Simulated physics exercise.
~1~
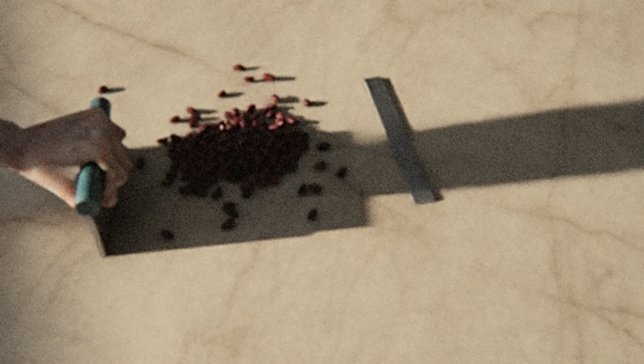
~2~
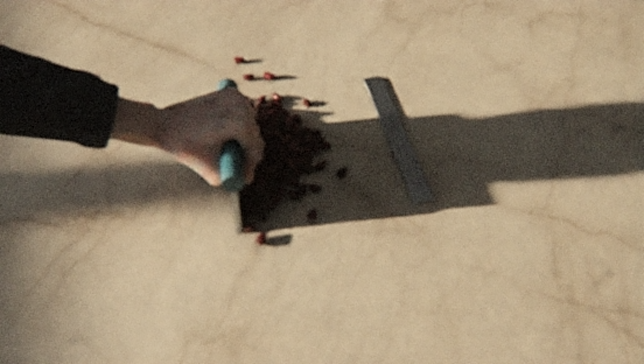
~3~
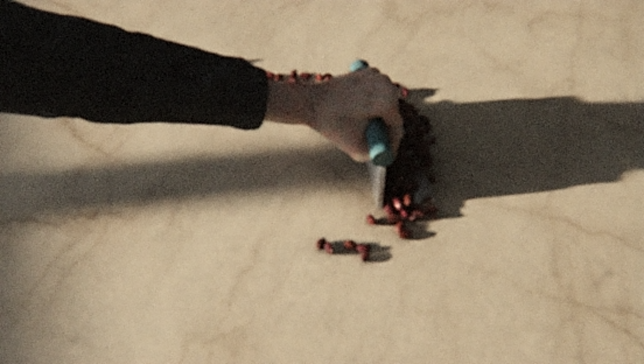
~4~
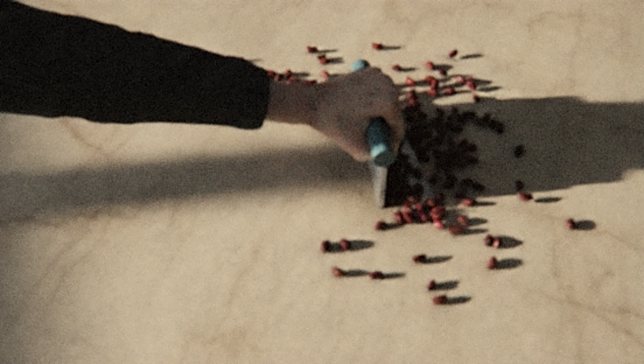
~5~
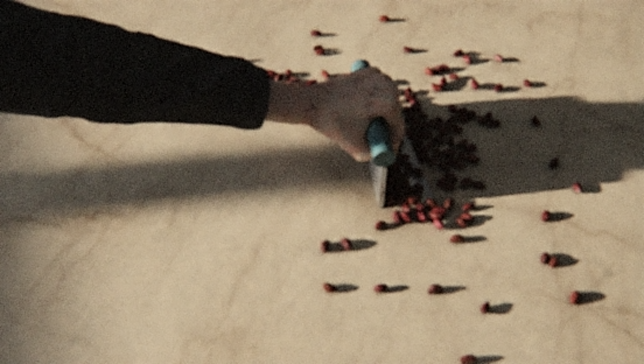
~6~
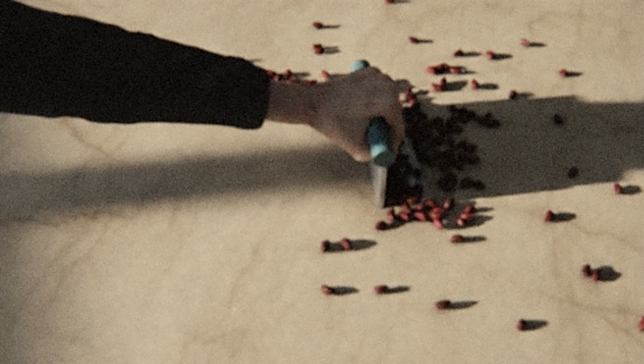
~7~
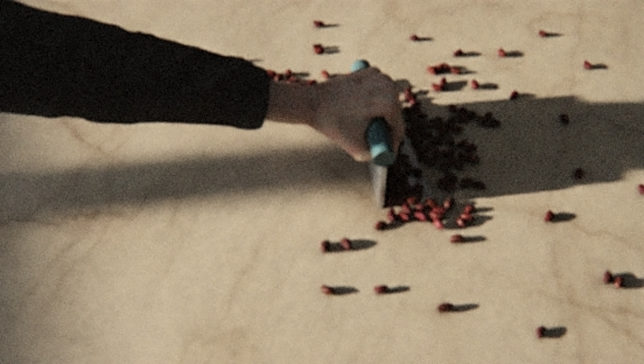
To begin with, a hand grips the teal handle of a scraper on a pale, veined surface, behind a pile of small dark red beans, with a flat strip lying across the path further right. The dark-sleeved arm pushes the scraper right, bunching the beans against its blade as they near the strip. The blade reaches the strip's position and stops, while the beans burst forward and fan out above, below and to the right. The hand then holds still as the outermost beans roll on and slow. Finally, a dense cluster remains just ahead of the blade, with others scattered widely around.
